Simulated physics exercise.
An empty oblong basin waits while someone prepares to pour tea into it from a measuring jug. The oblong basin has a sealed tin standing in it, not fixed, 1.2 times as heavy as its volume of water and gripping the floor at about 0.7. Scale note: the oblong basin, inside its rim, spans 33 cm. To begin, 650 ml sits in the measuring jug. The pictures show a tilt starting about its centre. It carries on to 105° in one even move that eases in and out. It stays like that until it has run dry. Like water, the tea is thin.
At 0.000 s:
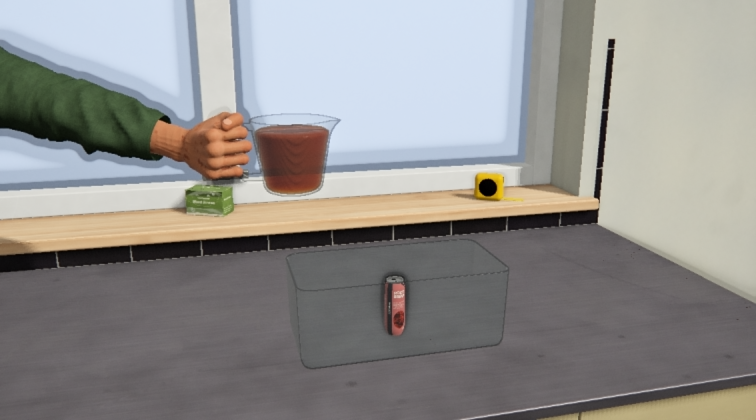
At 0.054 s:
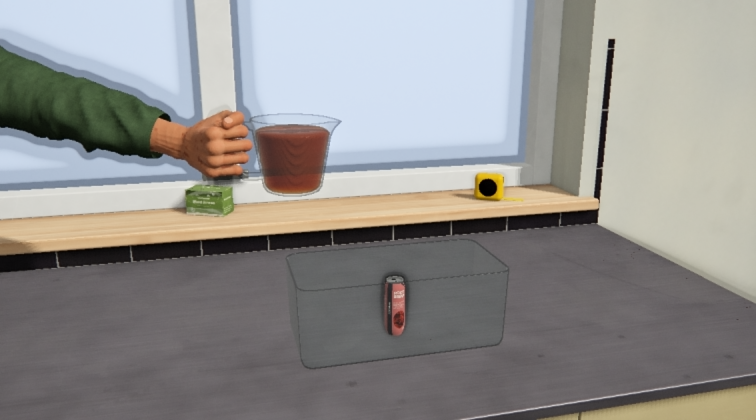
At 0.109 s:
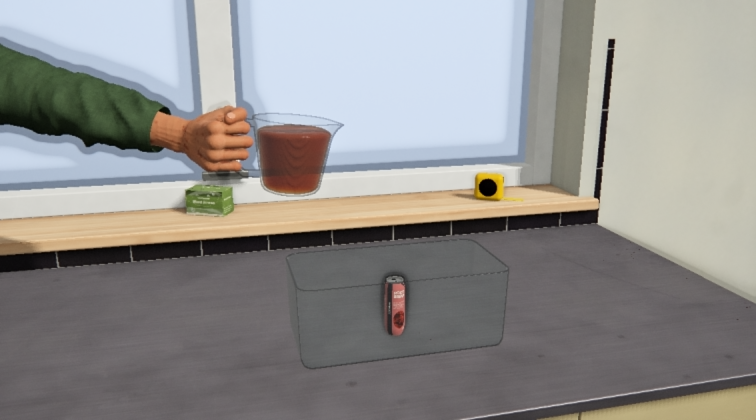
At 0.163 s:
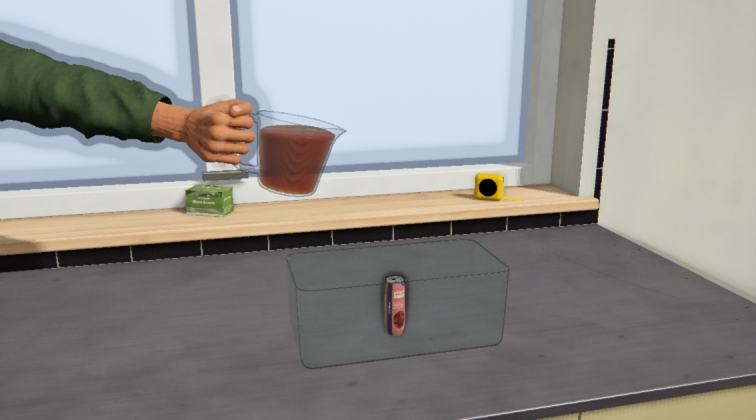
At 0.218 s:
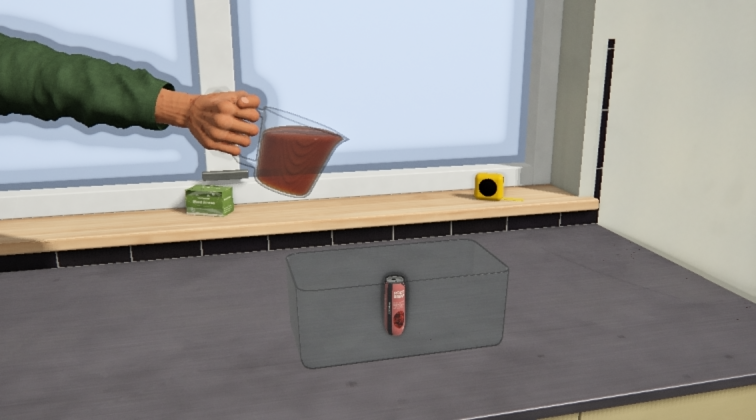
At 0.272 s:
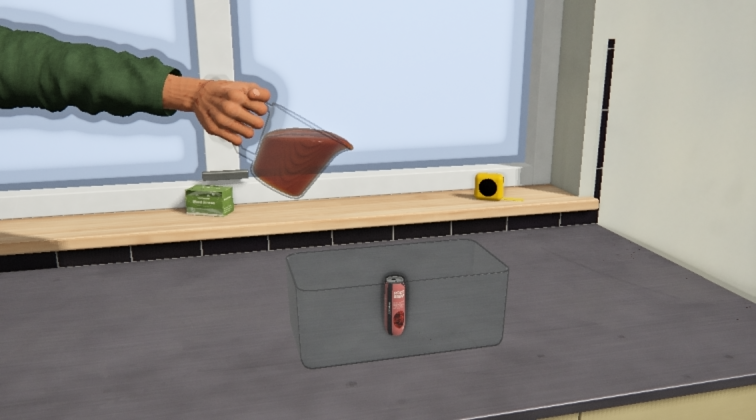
The clip opens with a hand in a green sleeve holding a clear measuring jug of reddish-brown tea upright above an empty oblong basin on a dark counter. The hand then tilts the jug to the right, slightly at first and then more steeply, and the tea shifts up to the jug's right rim.
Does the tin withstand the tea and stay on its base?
No, it is knocked over.
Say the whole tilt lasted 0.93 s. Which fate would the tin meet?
In that case the tin overturns.
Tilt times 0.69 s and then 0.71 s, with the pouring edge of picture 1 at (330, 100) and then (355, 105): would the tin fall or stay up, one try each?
First it tips over; then it tips over.
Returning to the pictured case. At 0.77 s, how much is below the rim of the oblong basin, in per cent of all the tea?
About 80 per cent.
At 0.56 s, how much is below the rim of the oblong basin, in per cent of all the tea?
Around 20 percent.
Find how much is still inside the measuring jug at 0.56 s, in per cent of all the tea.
Fraction remaining: Approx. 44 per cent.
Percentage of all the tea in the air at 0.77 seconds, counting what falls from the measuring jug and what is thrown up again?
Near 14 per cent, I'd say.
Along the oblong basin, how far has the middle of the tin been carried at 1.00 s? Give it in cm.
The tin is about 9 cm from where it started.
Then, 0.56 s in, the tilt is 91° and 44 per cent is still to pour; the tin stands where it began.
Then, 0.77 s in, the tilt is 105° and 6 per cent is still to pour; the tin stands 3 cm from where it began.
Then, 1.00 s in, the tilt is 105° and 0 per cent is still to pour; the tin lies on its side.
Then, 1.24 s in, the tilt is 105° and 0 per cent is still to pour; the tin lies on its side.
Finally, the tin lies on its side.
